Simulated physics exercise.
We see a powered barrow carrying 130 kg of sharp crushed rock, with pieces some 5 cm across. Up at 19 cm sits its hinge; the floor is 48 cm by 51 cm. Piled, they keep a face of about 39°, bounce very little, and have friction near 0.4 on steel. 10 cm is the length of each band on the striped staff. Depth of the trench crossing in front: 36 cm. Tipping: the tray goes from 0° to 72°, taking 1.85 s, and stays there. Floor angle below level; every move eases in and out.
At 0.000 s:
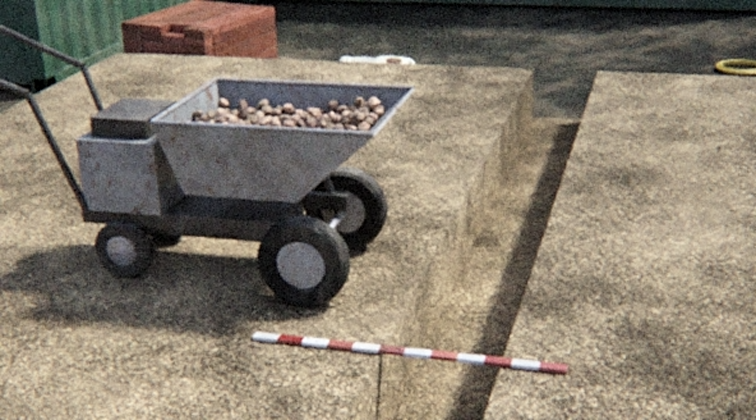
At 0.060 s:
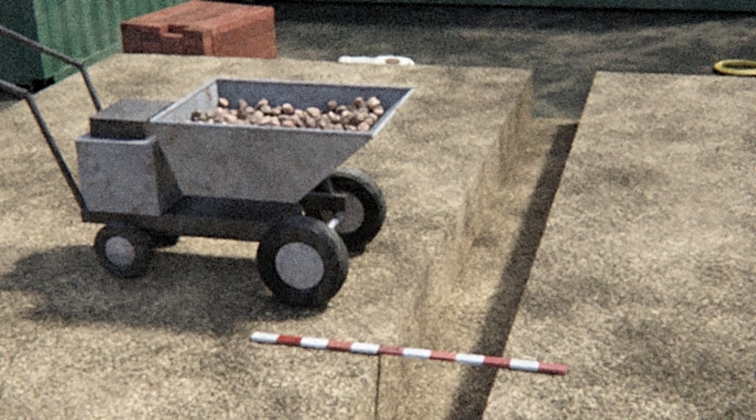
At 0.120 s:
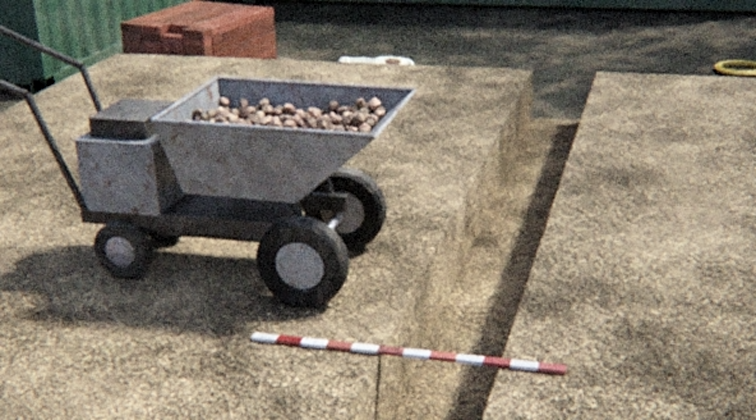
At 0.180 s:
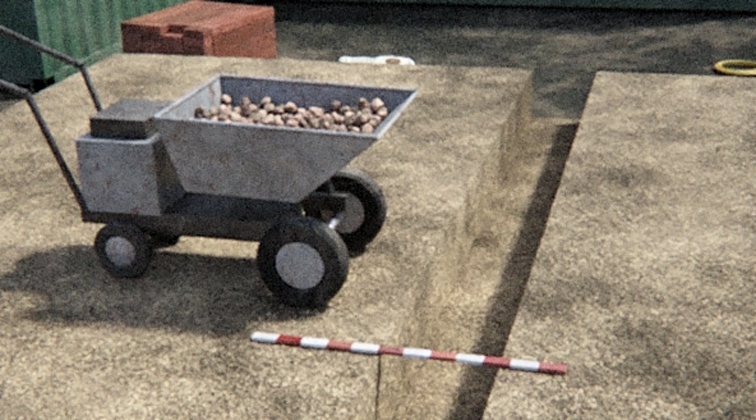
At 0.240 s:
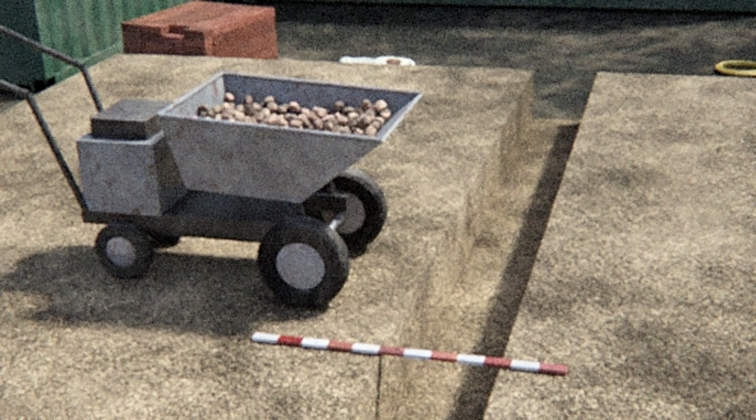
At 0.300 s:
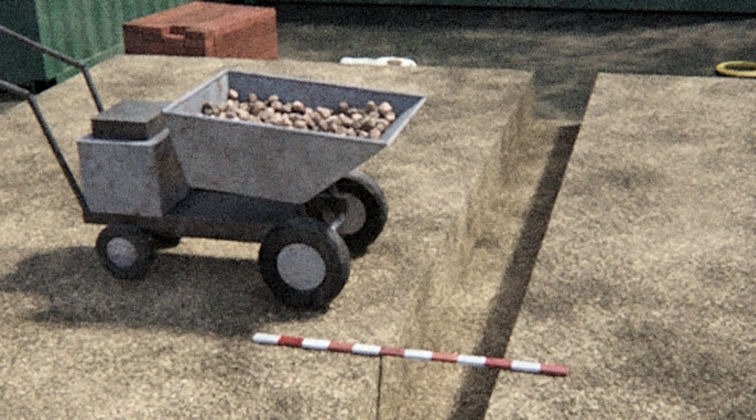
Grey wheeled barrow loaded with brown stones standing beside a trench, its tray slowly tilting slightly down toward the right.
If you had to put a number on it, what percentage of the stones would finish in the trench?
I'd put it at about 91 percent.
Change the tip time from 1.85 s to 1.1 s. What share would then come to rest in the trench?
It would be near 85 per cent.
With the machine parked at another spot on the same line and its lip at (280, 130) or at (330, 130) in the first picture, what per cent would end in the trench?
Near 50 then near 100 percent.
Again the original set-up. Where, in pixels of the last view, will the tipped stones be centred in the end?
Middle at around (493, 347), I'd say.
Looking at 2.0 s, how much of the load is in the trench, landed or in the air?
Close to 45 per cent at that time.
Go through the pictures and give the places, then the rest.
The tray is at 0°, its lip at (374, 135); the top of the load is at (316, 114), in the first frame.
The tray is at 0°, its lip at (373, 136); the top of the load is at (315, 114); the stones move at 0.1 m/s on average, in the second frame.
Lip at (375, 137), floor tilted 1°, highest stones at (316, 114); the stones move at 0.1 m/s on average, in the third frame.
The tray is at 2°, its lip at (378, 138); the top of the load is at (306, 113); the stones move at 0.2 m/s on average, in the fourth frame.
Lip at (382, 141), floor tilted 3°, highest stones at (277, 109); the stones move at 0.2 m/s on average, in the fifth frame.
The tray is at 5°, its lip at (387, 145); the top of the load is at (236, 108); the stones move at 0.3 m/s on average, in the sixth frame.
After 1.4 s the floor is at 61°; 100 % in the tray; the foremost stones are at (463, 256).
After 2.0 s the floor is at 72°; 47 % in the tray, 47 % in the trench, 6 % past the trench; the foremost stones are at (575, 299).
After 2.3 s the floor is at 72°; 13 % in the tray, 77 % in the trench, 10 % past the trench; the foremost stones are at (629, 298).
After 4.2 s the floor is at 72°; 0 % in the tray, 91 % in the trench, 9 % past the trench; the foremost stones are at (631, 299).
